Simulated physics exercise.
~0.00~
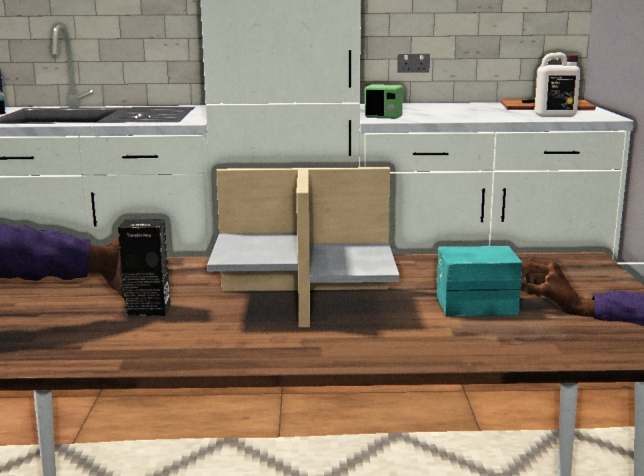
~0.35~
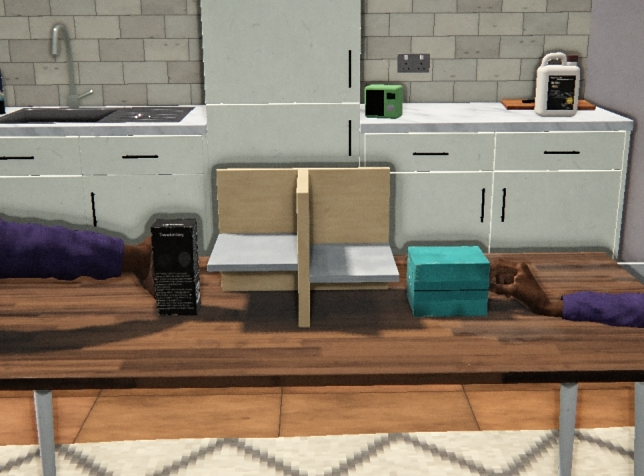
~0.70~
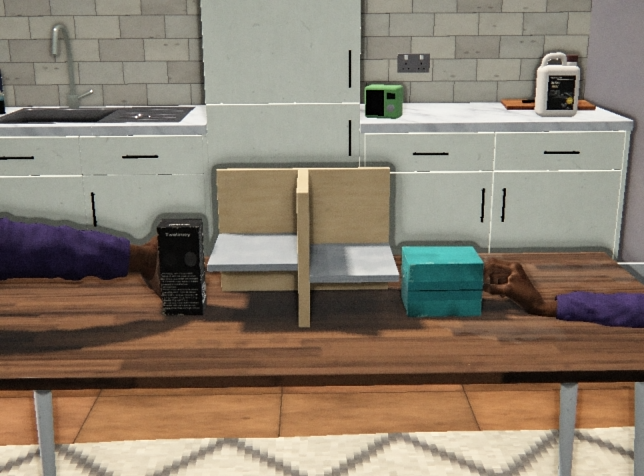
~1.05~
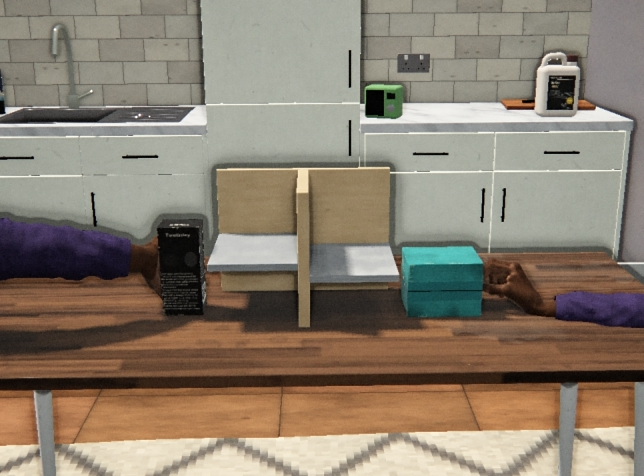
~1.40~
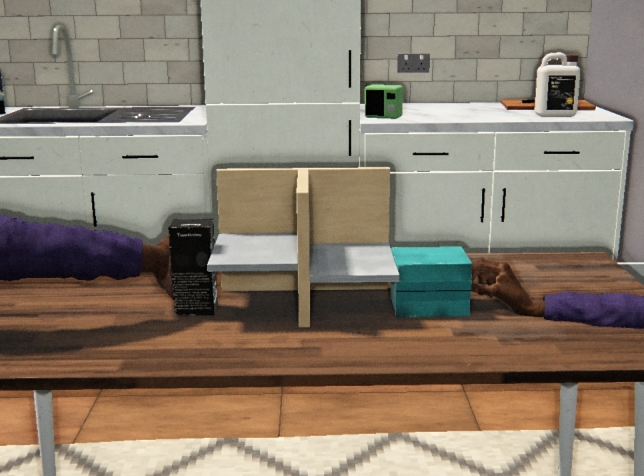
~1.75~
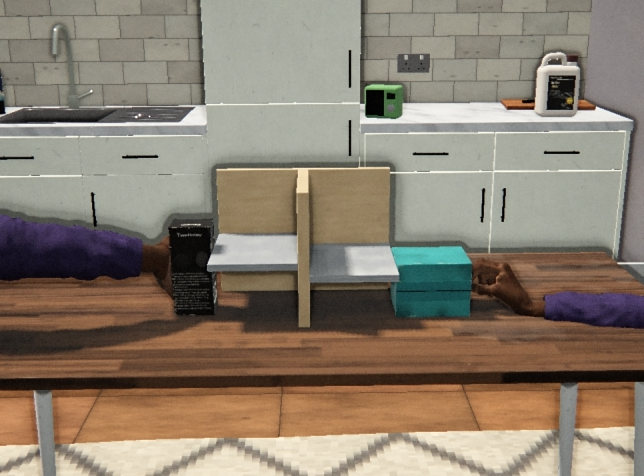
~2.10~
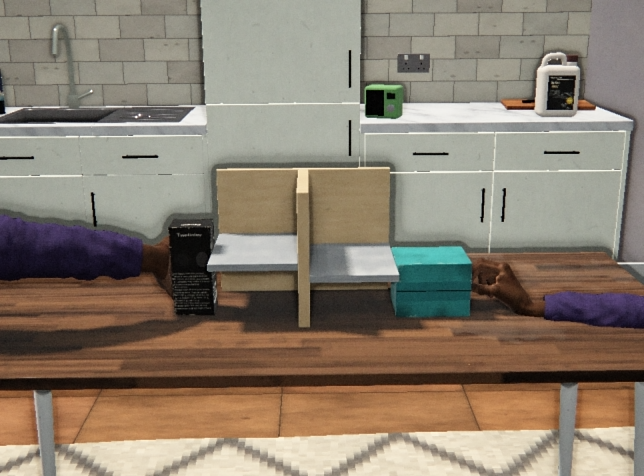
In a kitchen, two hands slid a black carton from the left and a turquoise box from the right across a wooden table toward a small stand with shelves, until both stopped at the shelf edges and stayed there, still outside.
